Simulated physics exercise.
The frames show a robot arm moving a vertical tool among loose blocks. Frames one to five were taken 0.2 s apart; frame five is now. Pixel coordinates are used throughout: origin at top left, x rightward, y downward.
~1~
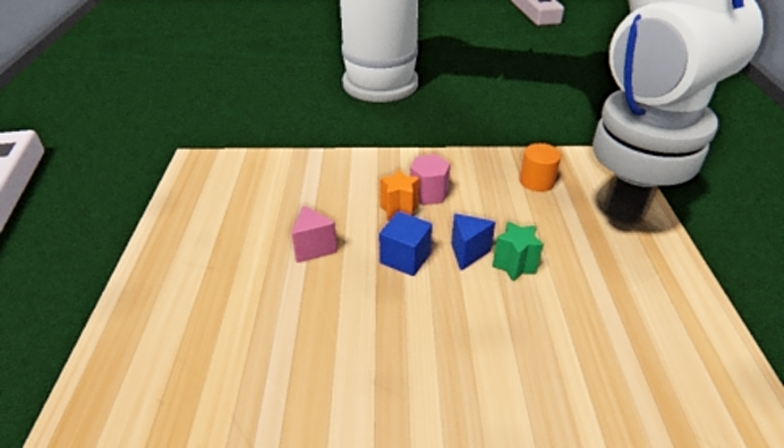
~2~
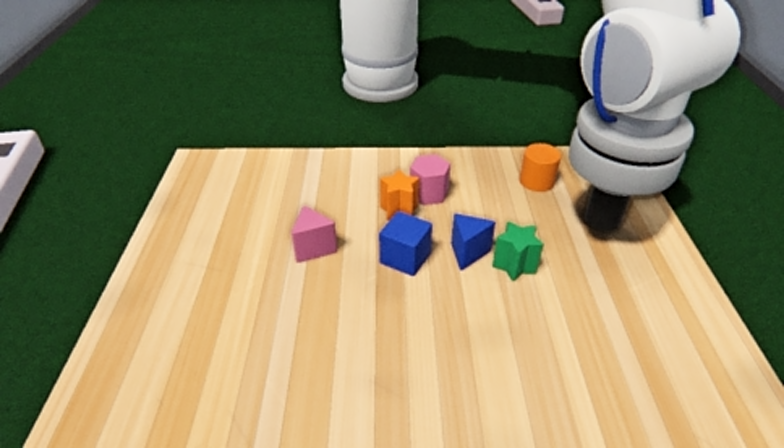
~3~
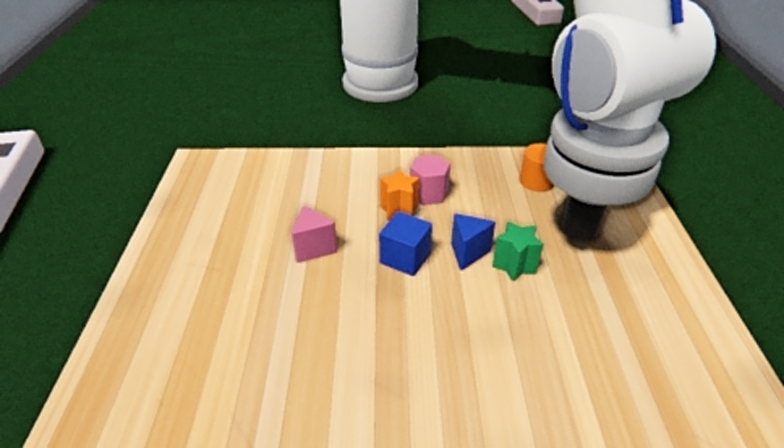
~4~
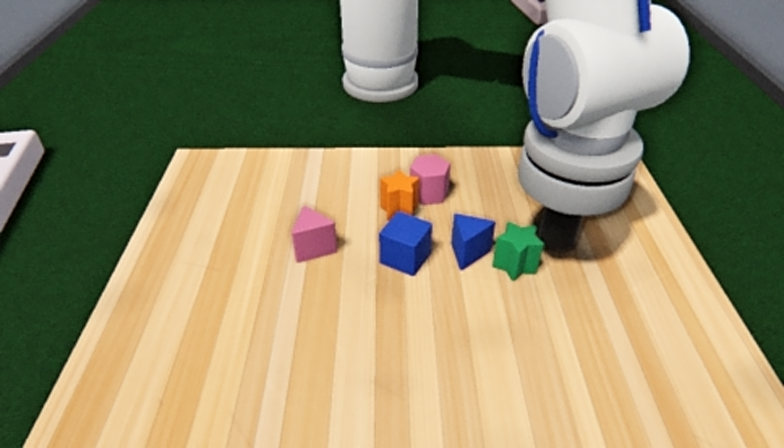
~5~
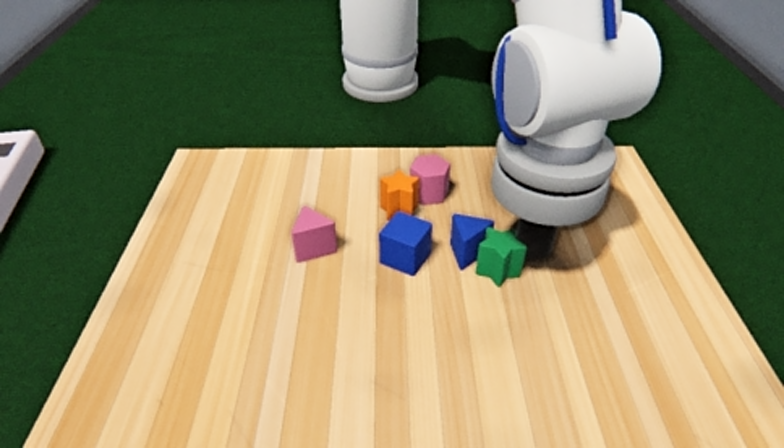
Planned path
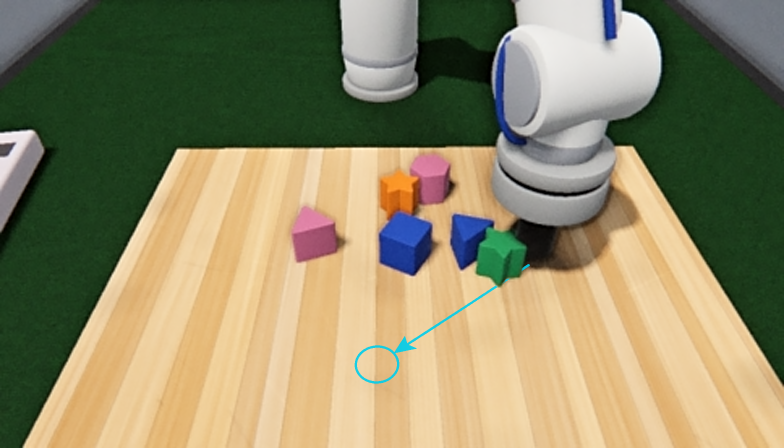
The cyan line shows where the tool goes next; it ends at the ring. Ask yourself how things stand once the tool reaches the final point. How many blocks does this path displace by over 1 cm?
I predict one.
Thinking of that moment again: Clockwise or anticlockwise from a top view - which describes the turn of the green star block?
With the clock.
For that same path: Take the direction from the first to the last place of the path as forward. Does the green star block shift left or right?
Goes right.
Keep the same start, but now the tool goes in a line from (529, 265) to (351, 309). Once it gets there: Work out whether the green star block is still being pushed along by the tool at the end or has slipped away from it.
As far as I can tell, the green star block is still leading the way in front of the tool.
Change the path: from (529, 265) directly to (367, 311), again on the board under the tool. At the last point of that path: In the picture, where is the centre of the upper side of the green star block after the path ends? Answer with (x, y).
My prediction: (328, 286).
Drawn move, from (529, 265) to (377, 364).
The first path, step by step. One third of the way, tool at (487, 277); blue triangular piece at (468, 223); green star block at (451, 262), turned 20° clockwise.
Two thirds of the way, tool at (435, 310); blue triangular piece at (468, 223); green star block at (418, 270), turned 75° clockwise.
At the end, tool at (376, 346); blue square still; blue triangular piece at (468, 223); green star block at (418, 270), turned 80° clockwise.
